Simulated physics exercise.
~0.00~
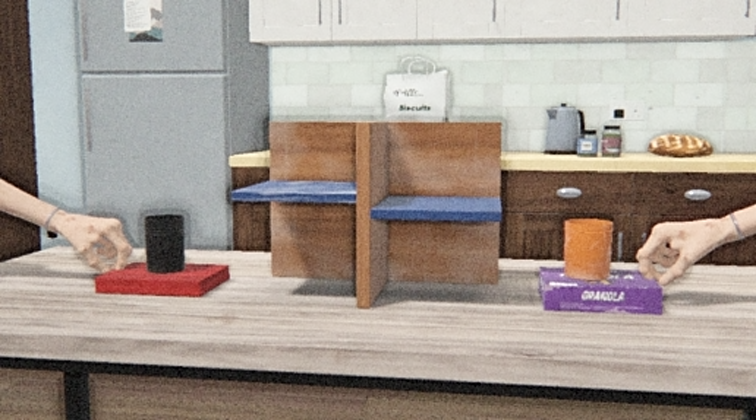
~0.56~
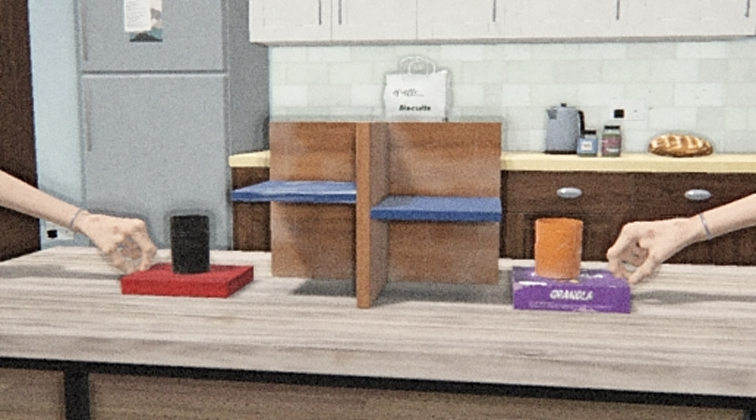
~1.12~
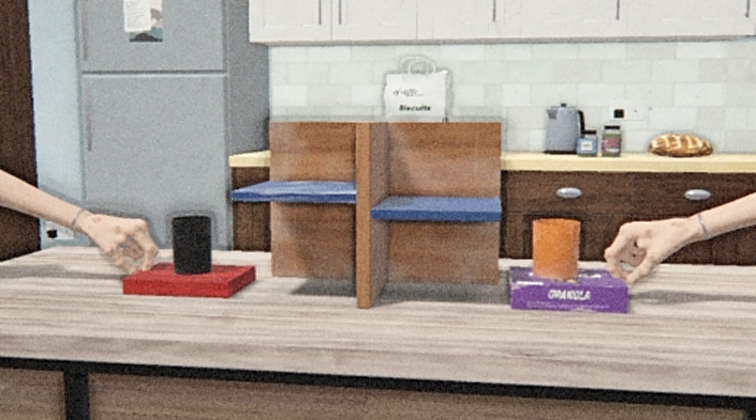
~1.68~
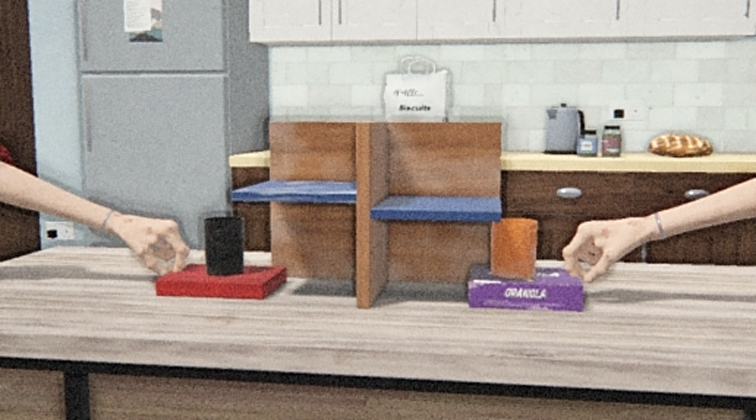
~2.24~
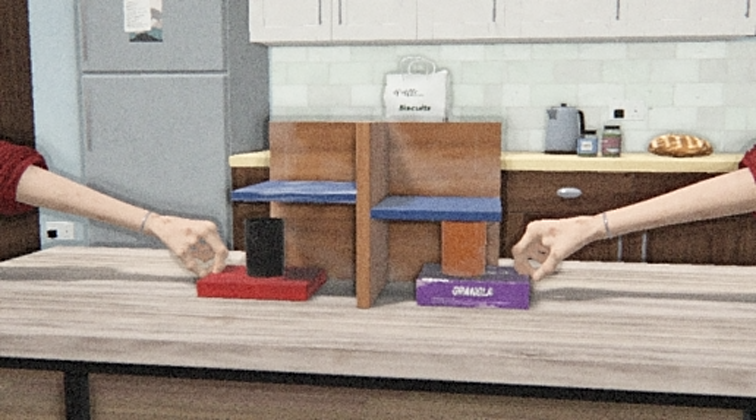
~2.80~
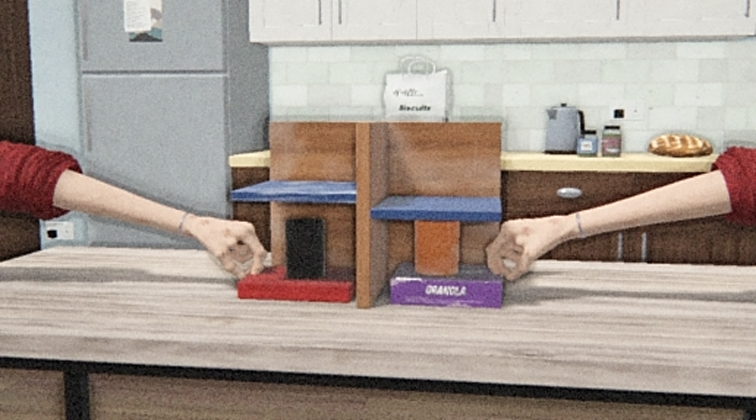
Two hands slide a red board and purple packet inward, carrying both beakers under shelves.
